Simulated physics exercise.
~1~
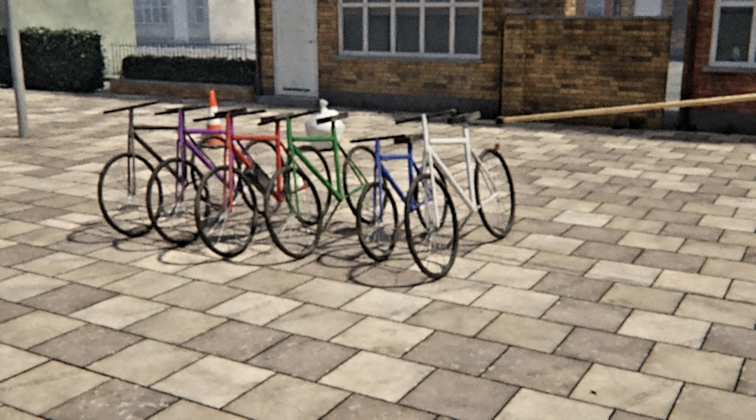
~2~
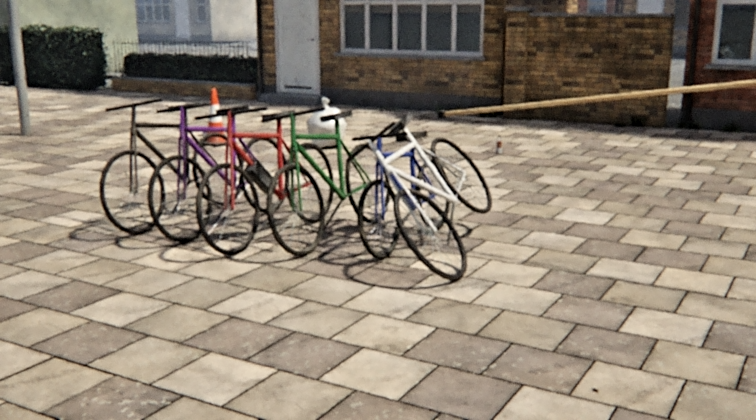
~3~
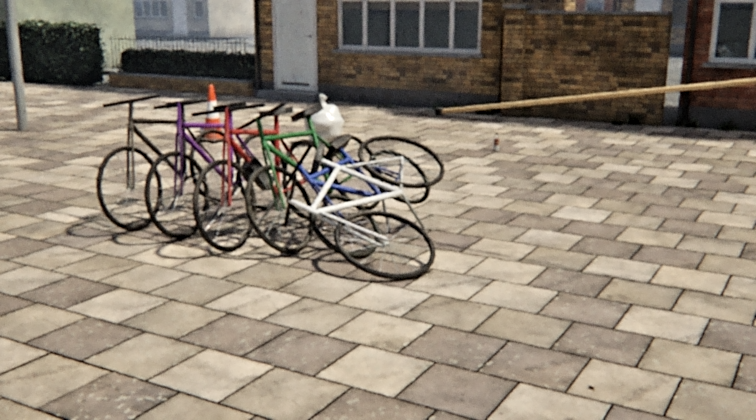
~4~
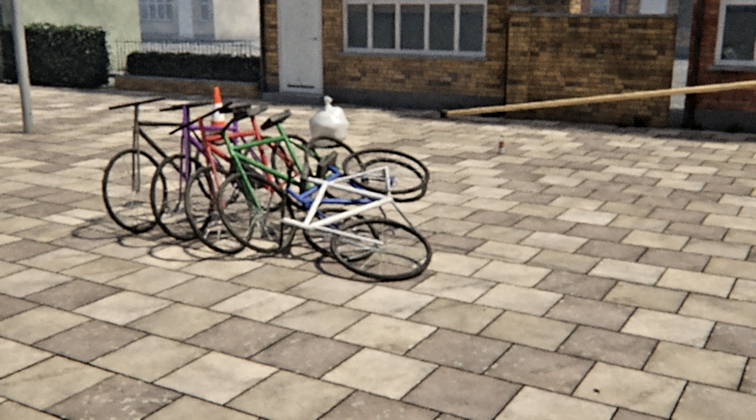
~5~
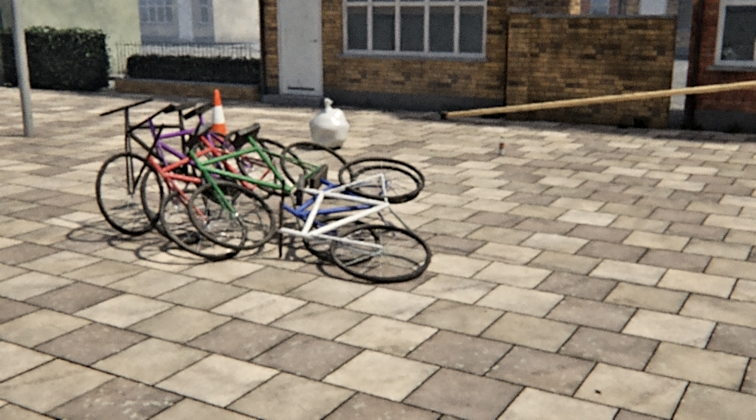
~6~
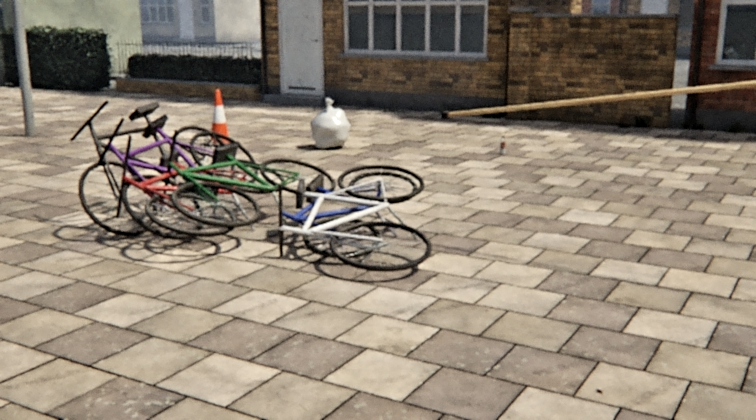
Six bicycles stood in a row on a paved square until the white one at the right tipped left into the blue one, and the green, red and purple ones toppled in turn, leaving the whole row collapsed in a tangle.
